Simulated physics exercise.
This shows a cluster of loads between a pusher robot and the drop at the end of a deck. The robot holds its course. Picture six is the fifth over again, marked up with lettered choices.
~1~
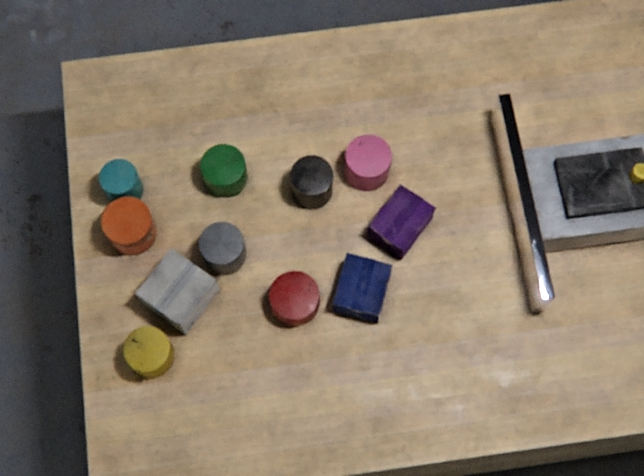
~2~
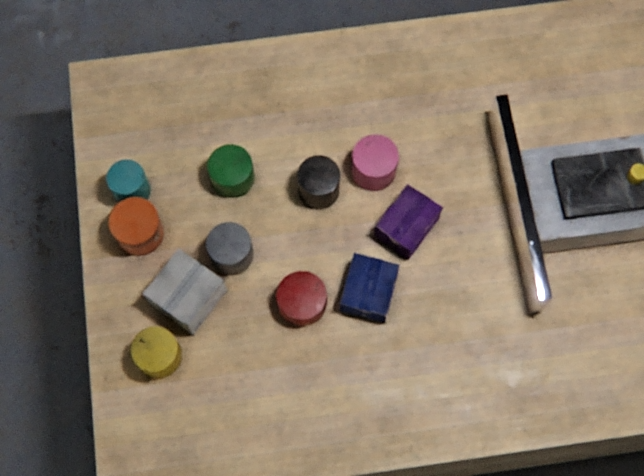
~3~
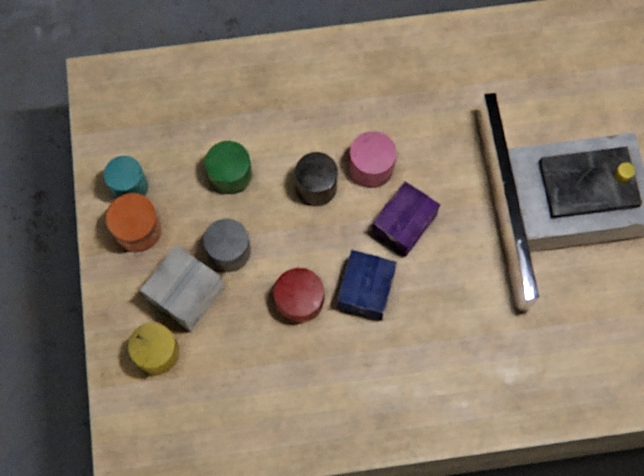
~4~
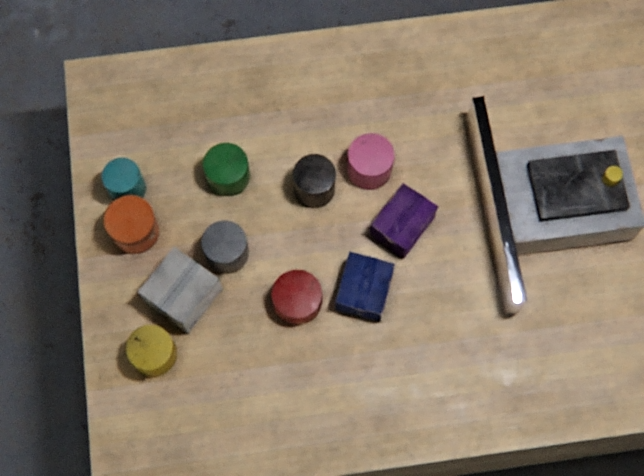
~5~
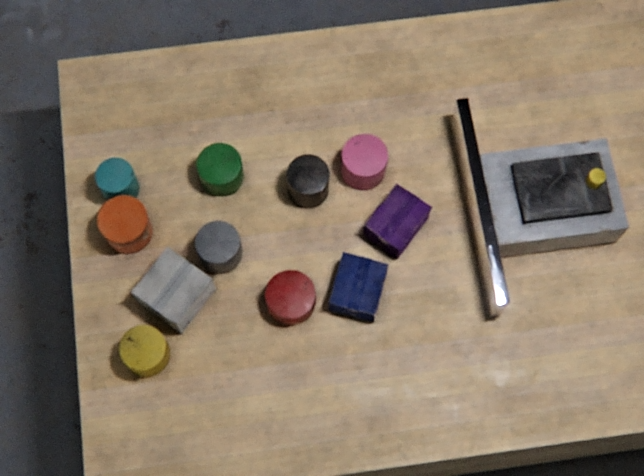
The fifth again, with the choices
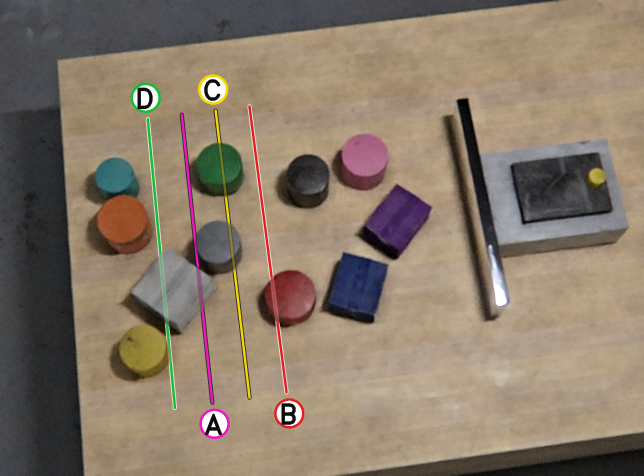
Pusher robot with a long front bar creeping left across a wooden deck toward a motionless cluster of coloured canisters and boxes.
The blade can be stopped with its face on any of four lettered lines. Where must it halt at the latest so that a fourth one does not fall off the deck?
No farther than D.
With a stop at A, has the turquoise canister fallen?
No.
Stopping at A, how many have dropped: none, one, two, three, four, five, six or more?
The count is none.
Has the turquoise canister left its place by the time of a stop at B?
No.
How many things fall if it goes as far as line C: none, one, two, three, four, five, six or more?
The count is none.
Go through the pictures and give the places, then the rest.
In the first picture, blue box (362, 288); orange pail (130, 227); pink canister (368, 163).
In the second picture, robot (596, 184); red canister (302, 299).
In the third picture, robot (583, 183); turquoise canister (127, 180).
In the fourth picture, robot (571, 186); yellow canister (152, 351).
In the fifth picture, robot (555, 188); black canister (308, 182); grey canister (219, 247); blue box (358, 287).
On the marked copy, A at (196, 252); B at (267, 243); C at (232, 247); D at (161, 257).
Taking D. A third of the way, robot (440, 203); blue box (344, 296); pink canister (327, 166).
Two thirds of the way, robot (324, 218); white parcel (139, 283); red canister (181, 317).
When it is over, robot (234, 229); white parcel over the edge; red canister (91, 333); one fallen.
As for the rest, A is within the limit but short; B is within the limit but short; C is within the limit but short.
